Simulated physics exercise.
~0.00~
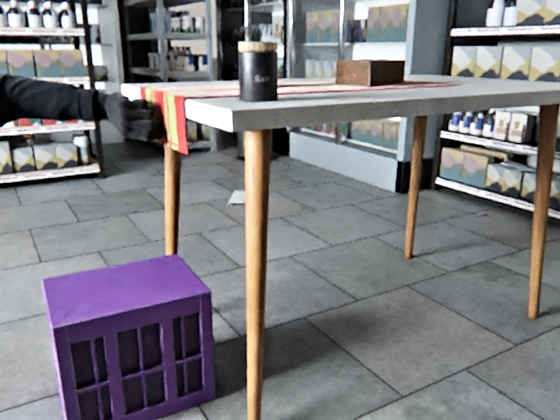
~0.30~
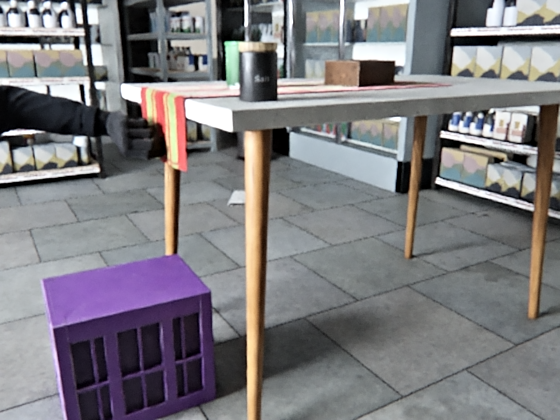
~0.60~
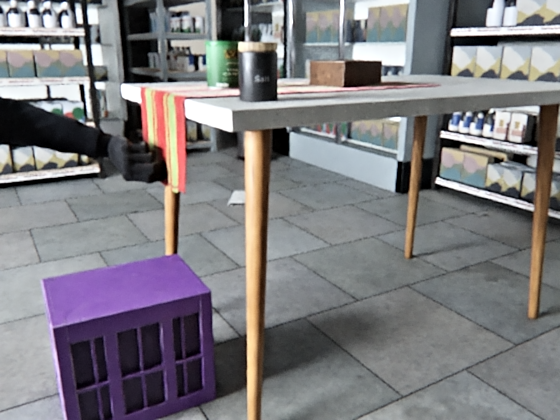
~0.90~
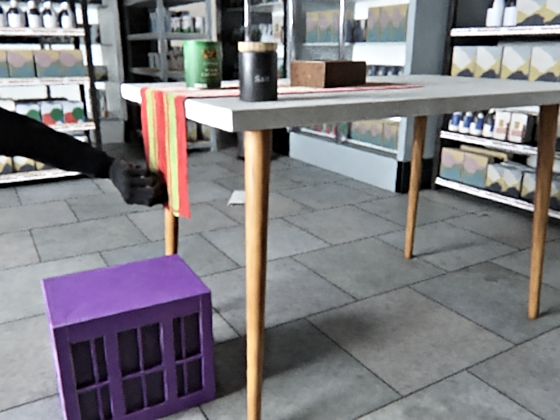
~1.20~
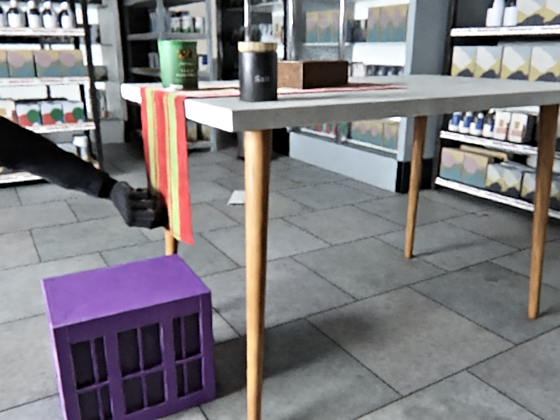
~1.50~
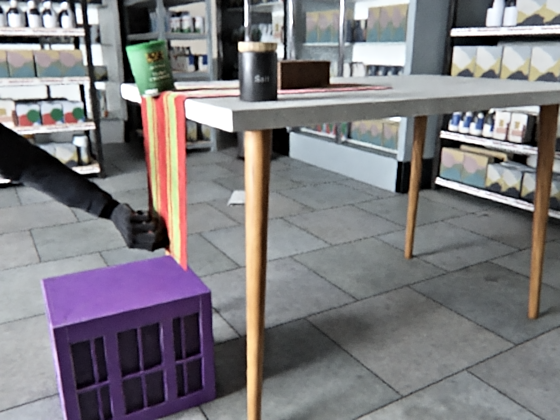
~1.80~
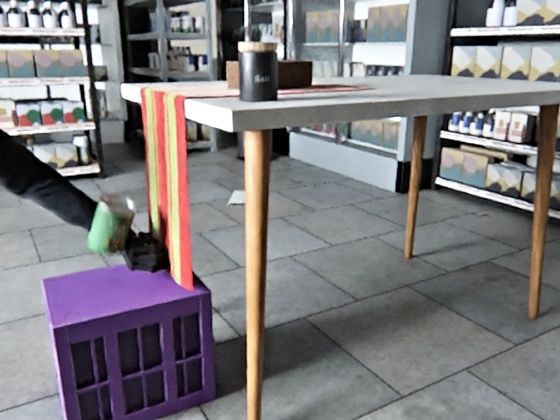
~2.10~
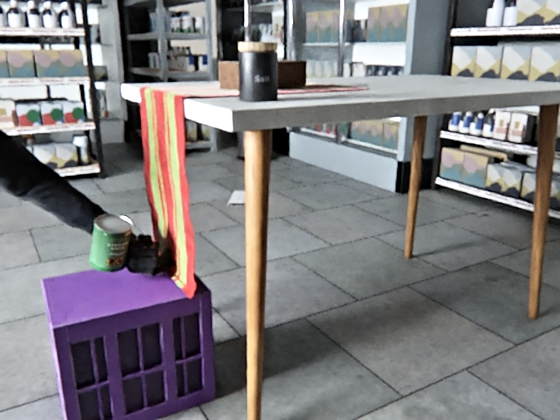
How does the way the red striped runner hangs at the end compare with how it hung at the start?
At the start only a short piece of the runner hung over the left end of the table. By the end a much longer stretch hung down, with its hem on the purple crate.
